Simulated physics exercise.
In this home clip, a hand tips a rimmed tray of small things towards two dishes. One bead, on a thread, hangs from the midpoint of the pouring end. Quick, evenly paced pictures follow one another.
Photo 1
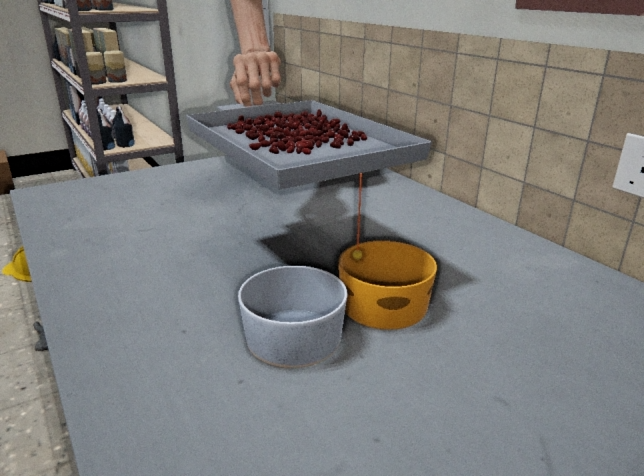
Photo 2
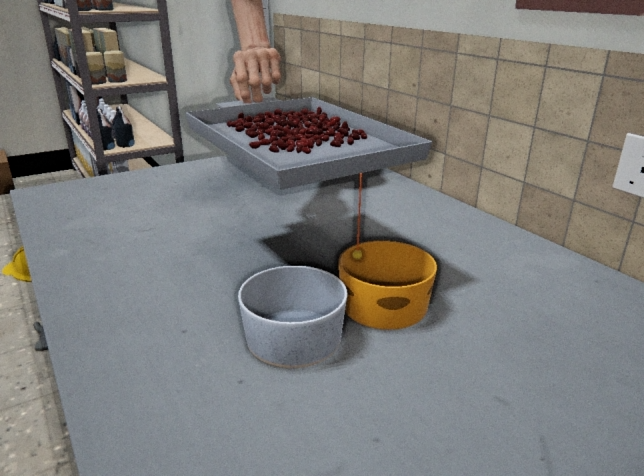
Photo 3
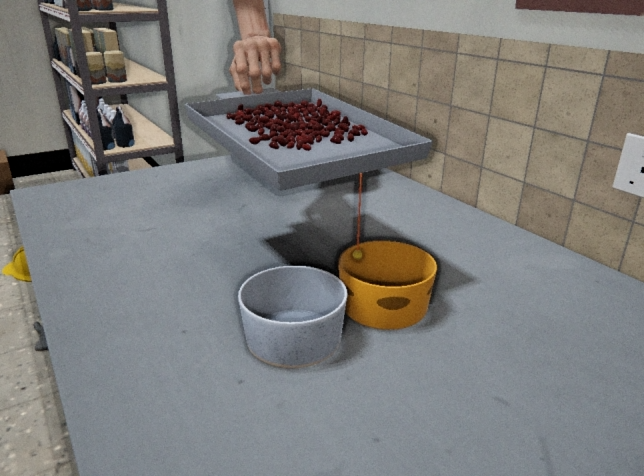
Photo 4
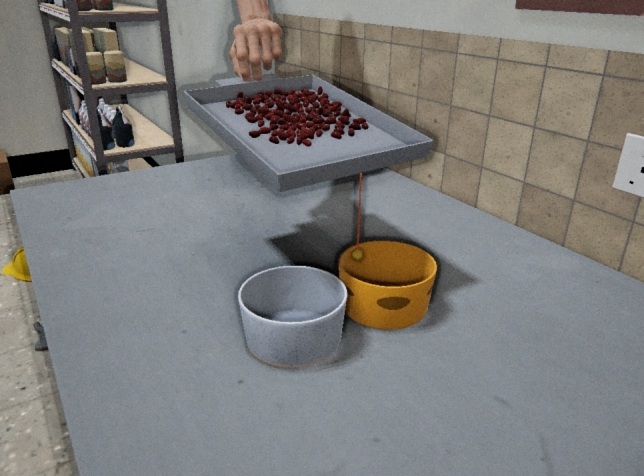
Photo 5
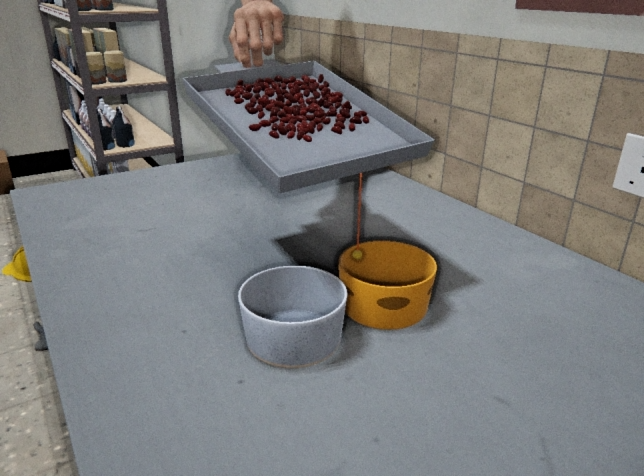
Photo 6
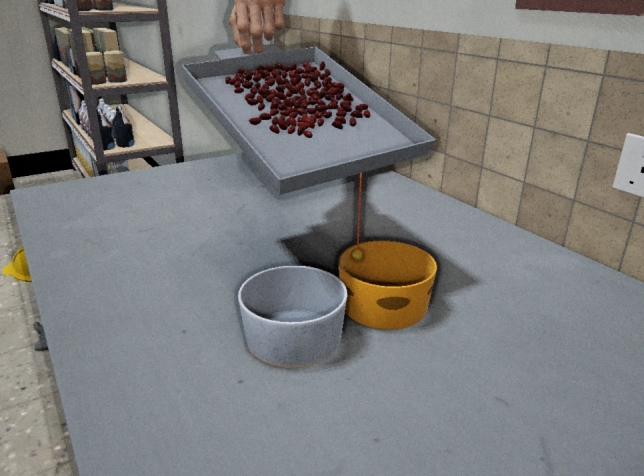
A hand slowly raising the back of a gray tray of dark red beans, tilting it above gray and orange dishes.
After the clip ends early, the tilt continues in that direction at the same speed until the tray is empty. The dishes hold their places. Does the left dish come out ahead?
Winner: Left dish.
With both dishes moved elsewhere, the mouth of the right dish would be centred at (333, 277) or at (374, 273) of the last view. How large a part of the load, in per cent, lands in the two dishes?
In order: 40 per cent and 70 per cent.
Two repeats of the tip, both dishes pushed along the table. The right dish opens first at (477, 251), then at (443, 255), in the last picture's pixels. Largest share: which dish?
The first time the left-side one comes out ahead, the second time the left-side one.
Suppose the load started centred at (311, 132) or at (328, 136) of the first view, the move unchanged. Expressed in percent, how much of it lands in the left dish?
You'd see roughly 40 per cent first and roughly 30 per cent second.
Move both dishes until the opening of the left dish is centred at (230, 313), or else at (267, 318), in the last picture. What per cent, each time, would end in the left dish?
It would be roughly 0 per cent, followed by roughly 30 per cent.
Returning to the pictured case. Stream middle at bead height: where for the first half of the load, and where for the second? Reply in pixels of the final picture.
About (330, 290) to begin with, then about (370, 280).
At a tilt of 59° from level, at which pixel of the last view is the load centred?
At about (330, 151).
Soon after the last picture, tray tipped steeply; nearly all on the tray; a stray few in the air.
A little later, tray tipped right over; most on the tray; a small part in the left dish; a stray few in the right dish; a small part outside both.
Later still, tray tipped past a quarter turn; about half in the left dish; a small part in the right dish; about half outside both.
At rest, tray tipped past a quarter turn; about half in the left dish; a small part in the right dish; about half outside both.
